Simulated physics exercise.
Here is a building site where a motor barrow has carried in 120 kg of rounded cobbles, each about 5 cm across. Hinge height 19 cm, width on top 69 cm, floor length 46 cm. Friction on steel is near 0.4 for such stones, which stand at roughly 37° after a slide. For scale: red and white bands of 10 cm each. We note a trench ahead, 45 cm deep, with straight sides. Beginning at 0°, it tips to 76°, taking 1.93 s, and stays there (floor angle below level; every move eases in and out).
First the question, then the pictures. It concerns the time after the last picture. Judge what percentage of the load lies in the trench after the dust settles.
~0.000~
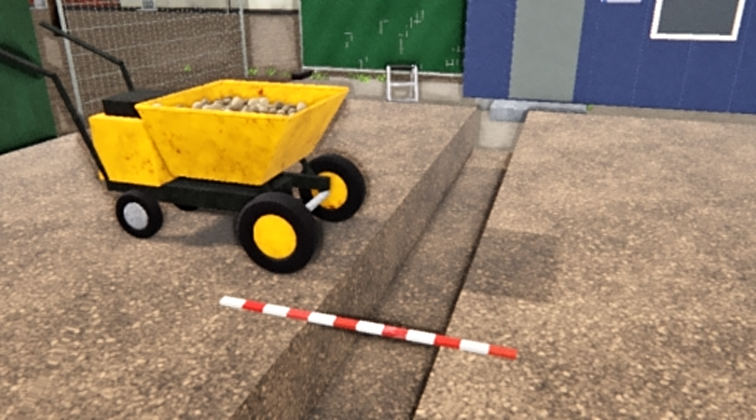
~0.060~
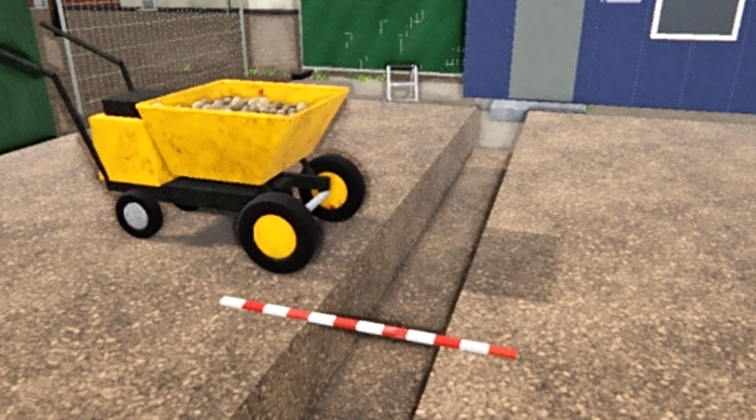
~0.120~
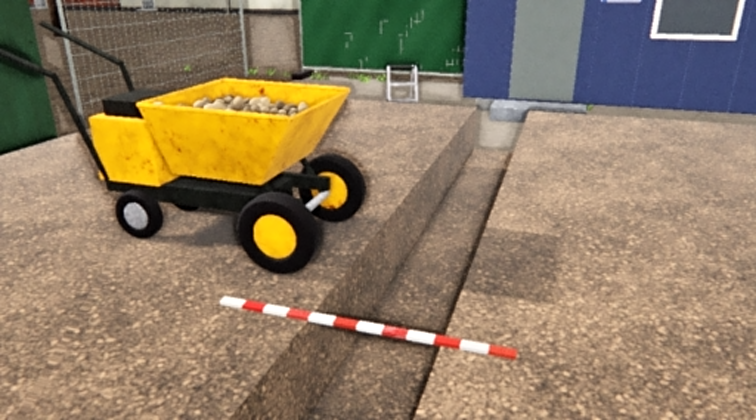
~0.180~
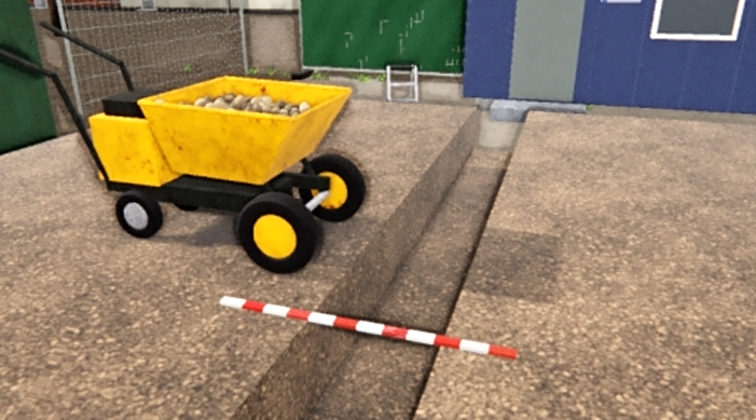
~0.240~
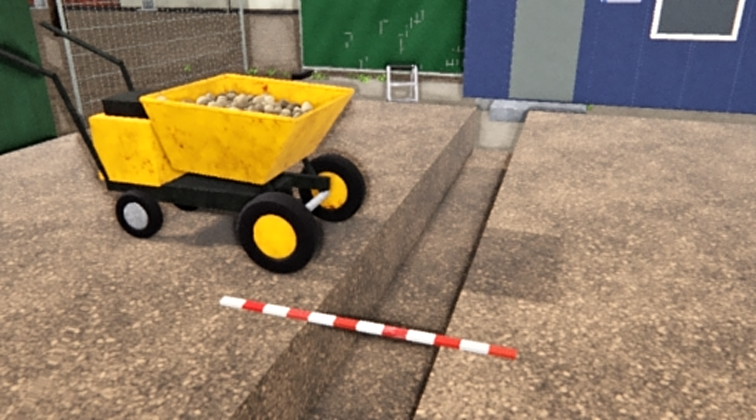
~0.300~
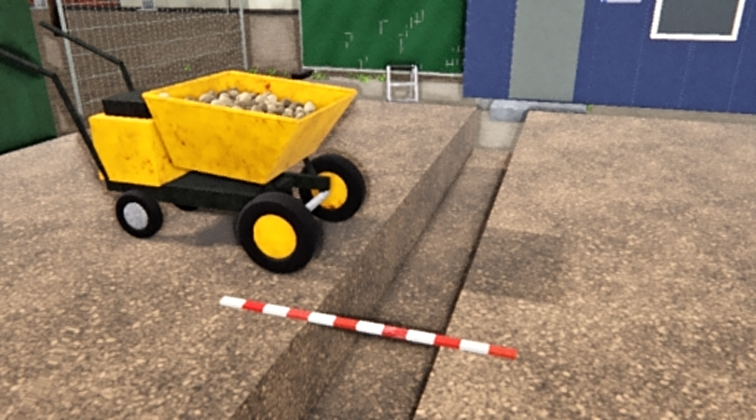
About 91 %.
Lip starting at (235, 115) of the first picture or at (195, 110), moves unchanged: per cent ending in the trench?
It'd be around 100 per cent and after that around 85 per cent.
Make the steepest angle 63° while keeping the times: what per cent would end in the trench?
Roughly 50 per cent would end in the trench.
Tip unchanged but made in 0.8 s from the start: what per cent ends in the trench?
70 per cent.
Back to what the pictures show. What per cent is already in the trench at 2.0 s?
Some 40 per cent of the load by that point.
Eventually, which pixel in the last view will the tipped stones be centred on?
The tipped stones centre close to (436, 332).
After 1.5 s the floor is at 64°; 99 % in the skip, 1 % in the trench; the foremost stones are at (418, 208).
After 2.0 s the floor is at 76°; 57 % in the skip, 38 % in the trench, 5 % past the trench; the foremost stones are at (532, 273).
After 2.4 s the floor is at 76°; 29 % in the skip, 62 % in the trench, 9 % past the trench; the foremost stones are at (572, 273).
After 4.3 s the floor is at 76°; 0 % in the skip, 91 % in the trench, 9 % past the trench; the foremost stones are at (586, 277).
